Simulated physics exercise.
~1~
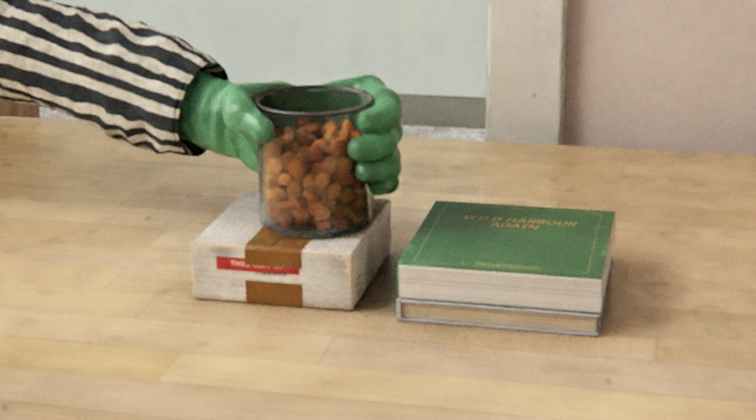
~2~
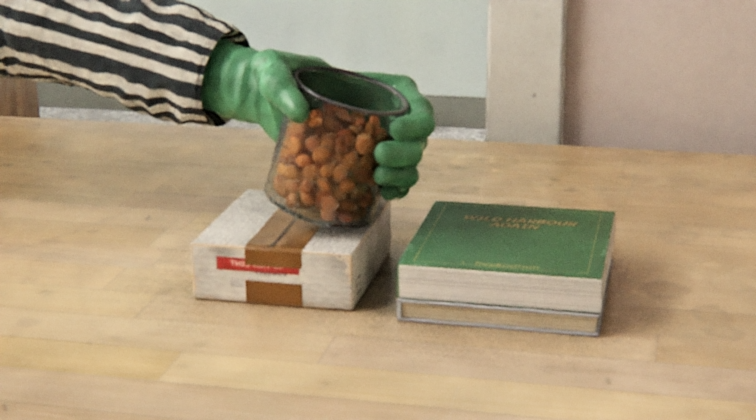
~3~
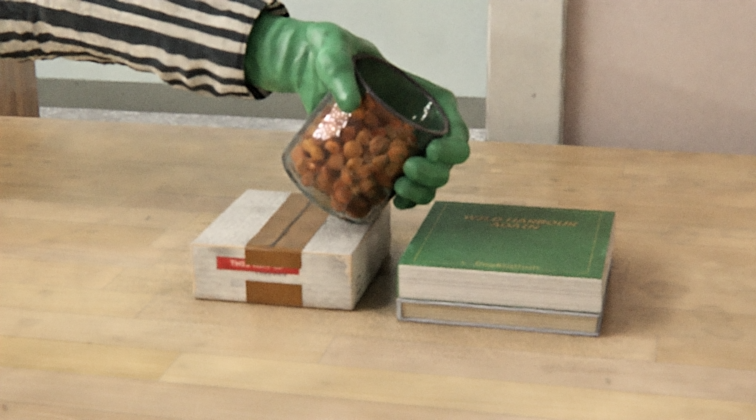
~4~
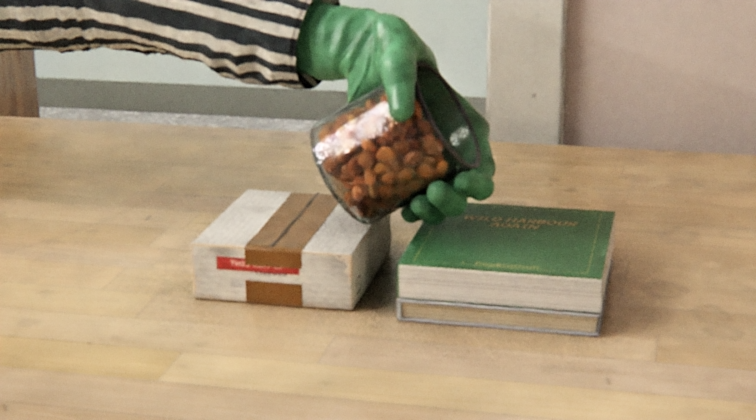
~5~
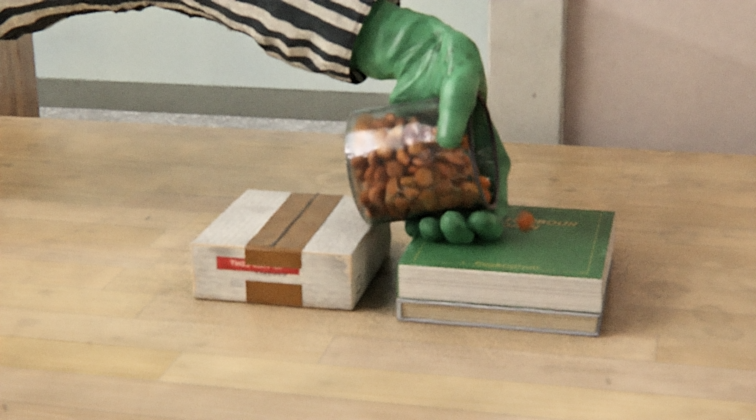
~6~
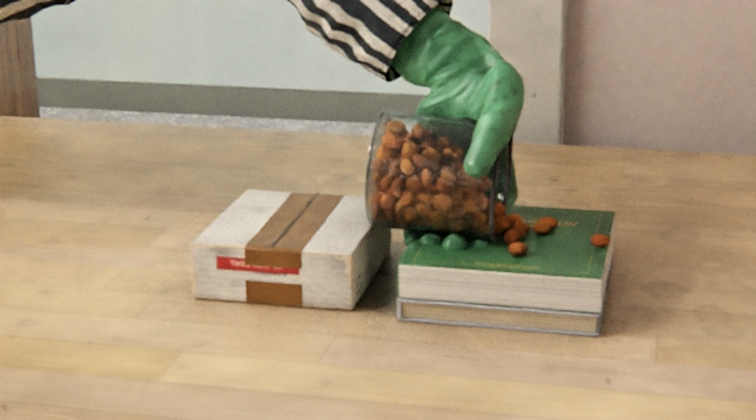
A green-gloved hand lifted an open clear glass of brown kibble off a small white box, tipped it over to the right and lowered it sideways onto a green book, where a few pieces spilled out across the cover while most stayed inside.
